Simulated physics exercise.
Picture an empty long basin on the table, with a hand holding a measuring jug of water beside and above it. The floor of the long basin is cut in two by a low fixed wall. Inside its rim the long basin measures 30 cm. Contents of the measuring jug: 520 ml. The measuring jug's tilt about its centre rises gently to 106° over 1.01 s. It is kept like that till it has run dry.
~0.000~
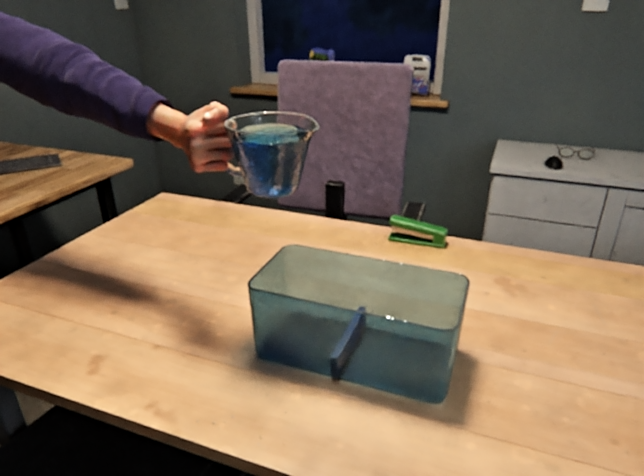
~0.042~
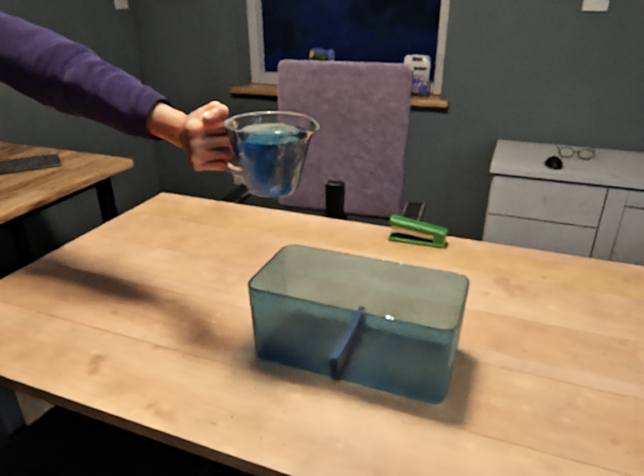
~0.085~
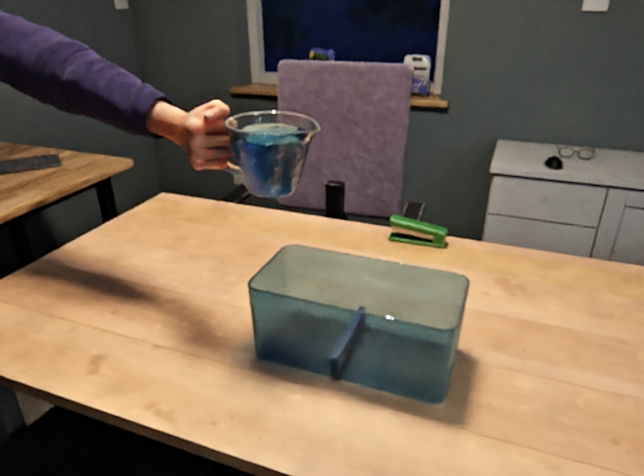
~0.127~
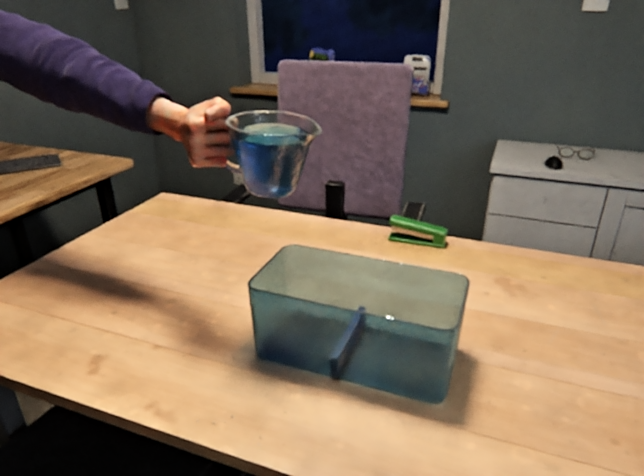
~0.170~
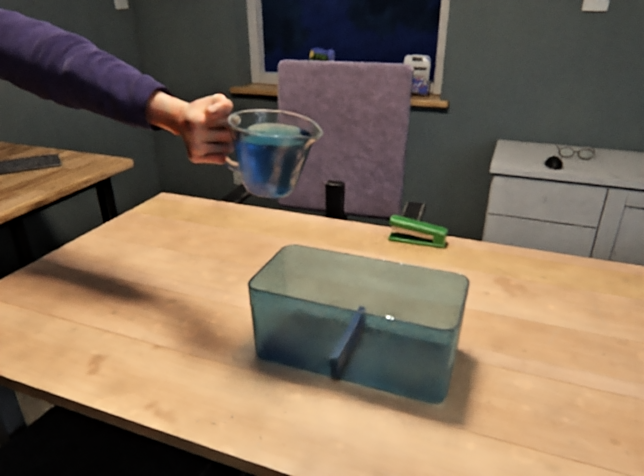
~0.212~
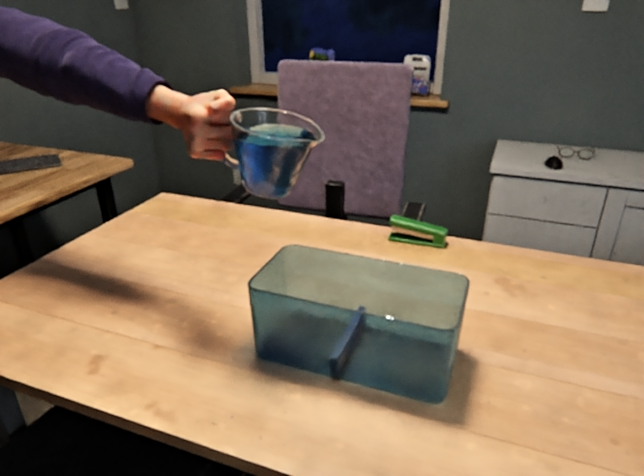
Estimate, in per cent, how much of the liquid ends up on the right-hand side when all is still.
78 %.
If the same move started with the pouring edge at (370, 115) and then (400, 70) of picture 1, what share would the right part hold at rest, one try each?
90 in a hundred, followed by 60 in a hundred.
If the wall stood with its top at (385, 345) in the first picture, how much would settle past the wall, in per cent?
That would be about 15 in a hundred, I'd say.
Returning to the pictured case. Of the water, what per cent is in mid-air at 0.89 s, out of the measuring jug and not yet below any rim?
18 per cent, roughly.
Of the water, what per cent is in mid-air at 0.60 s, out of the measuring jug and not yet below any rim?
It comes to about 30 percent.
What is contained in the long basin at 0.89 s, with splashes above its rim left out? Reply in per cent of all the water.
Some 76 percent of the total.
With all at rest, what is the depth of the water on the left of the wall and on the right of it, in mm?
Around 6 mm deep on the left, around 18 mm deep on the right.
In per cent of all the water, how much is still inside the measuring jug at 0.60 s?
I'd put it near 62 percent.
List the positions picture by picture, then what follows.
It leans 0°; its right rim is at (318, 128); the water meets the walls at (238, 129) and (309, 136); the long basin's rim runs from (267, 264) to (464, 303); the wall's top is at (350, 331), in the first frame.
It leans 0°; its right rim is at (318, 128); the water meets the walls at (238, 129) and (309, 136), in the second frame.
It leans 2°; its right rim is at (319, 130); the water meets the walls at (239, 128) and (309, 136), in the third frame.
It leans 4°; its right rim is at (320, 132); the water meets the walls at (240, 128) and (310, 138), in the fourth frame.
It leans 7°; its right rim is at (322, 135); the water meets the walls at (242, 129) and (312, 139), in the fifth frame.
It leans 11°; its right rim is at (323, 139); the water meets the walls at (244, 129) and (315, 140), in the sixth frame.
After 0.60 s the tilt is 69° and 62 per cent is still to pour, 0 is left of the wall and 8 right of it.
After 0.89 s the tilt is 102° and 7 per cent is still to pour, 10 is left of the wall and 66 right of it.
After 1.19 s the tilt is 106° and 0 per cent is still to pour, 21 is left of the wall and 78 right of it.
After 1.51 s the tilt is 106° and 0 per cent is still to pour, 21 is left of the wall and 78 right of it.
In the end 21 per cent lies left of the wall, 78 right of it and 1 outside.
